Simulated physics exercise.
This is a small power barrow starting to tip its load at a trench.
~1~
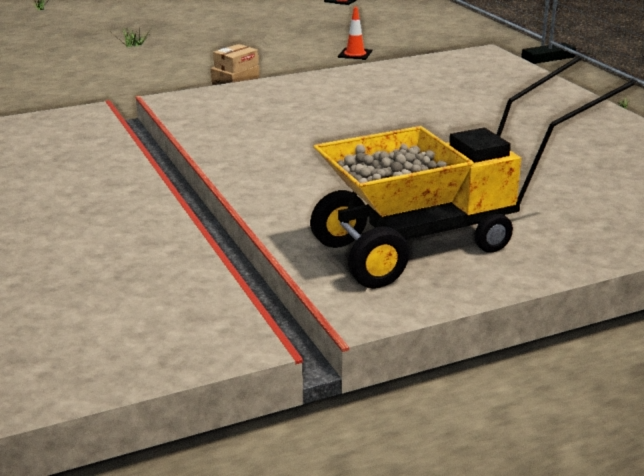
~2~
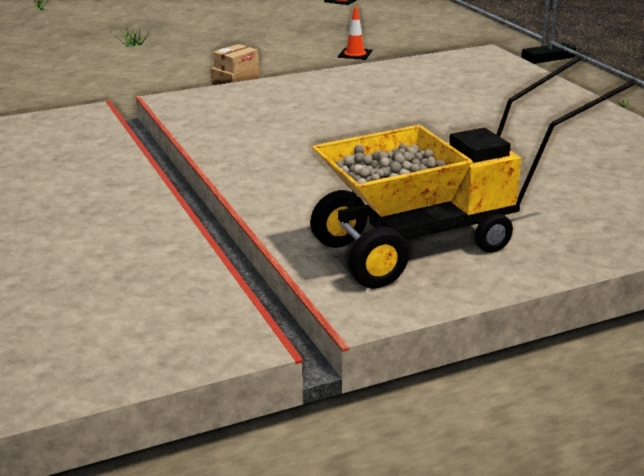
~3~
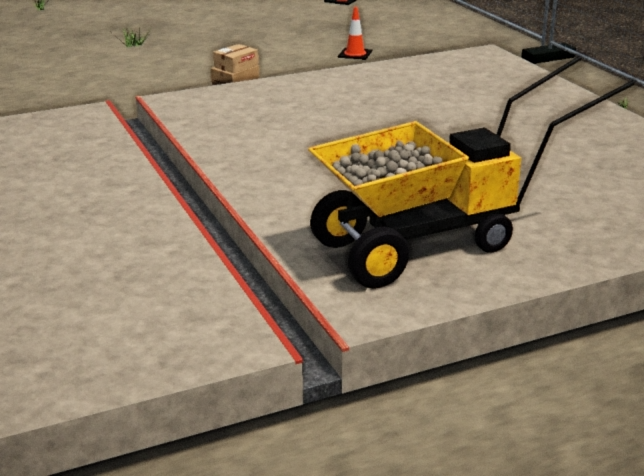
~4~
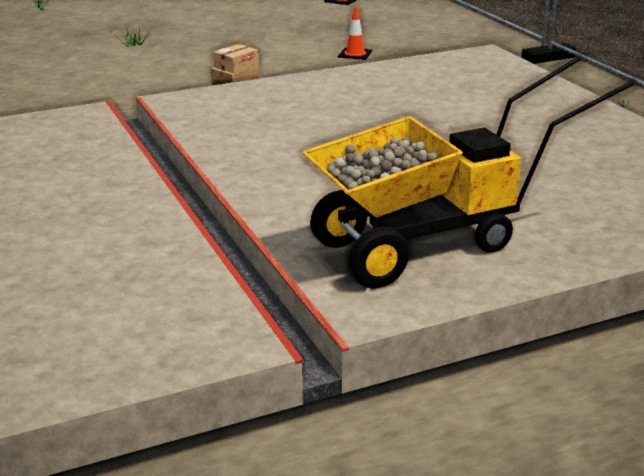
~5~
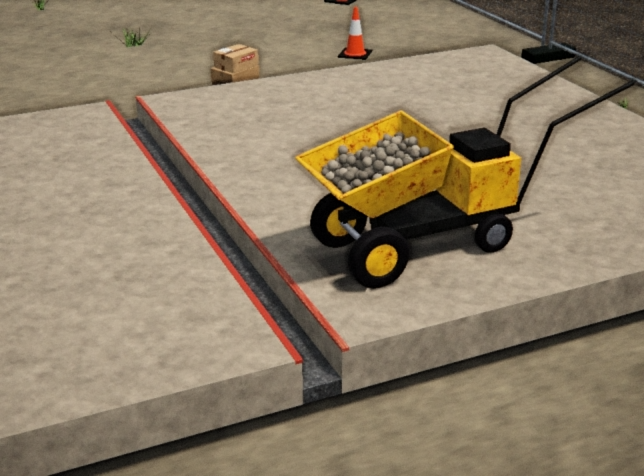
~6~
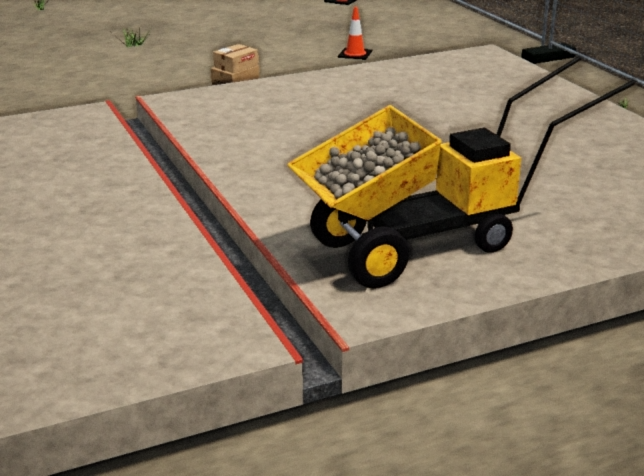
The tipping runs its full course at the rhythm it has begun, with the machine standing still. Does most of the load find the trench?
In the trench: Over half.
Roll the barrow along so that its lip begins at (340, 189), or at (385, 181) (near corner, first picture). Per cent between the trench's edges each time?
Near 20 % and 90 %.
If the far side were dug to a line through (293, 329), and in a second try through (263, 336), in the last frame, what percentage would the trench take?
Roughly 40 per cent, and 90 per cent.
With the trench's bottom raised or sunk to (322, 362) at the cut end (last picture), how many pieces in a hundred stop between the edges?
Some 50 per cent.
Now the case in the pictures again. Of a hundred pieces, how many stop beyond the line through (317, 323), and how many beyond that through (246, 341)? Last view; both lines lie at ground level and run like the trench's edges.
About 100 and 20 per cent.
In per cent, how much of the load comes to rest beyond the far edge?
Some 35 per cent.
Soon, skip tipped steeply; all in the skip.
A while on, skip tipped right over; about two thirds in the skip; about a quarter in or heaped over the trench; a small part beyond it; a stray few falling.
Towards the end, skip tipped right over; a small part in the skip; about two thirds in or heaped over the trench; about a third beyond it.
Finally, skip tipped right over; about two thirds in or heaped over the trench; about a third beyond it.
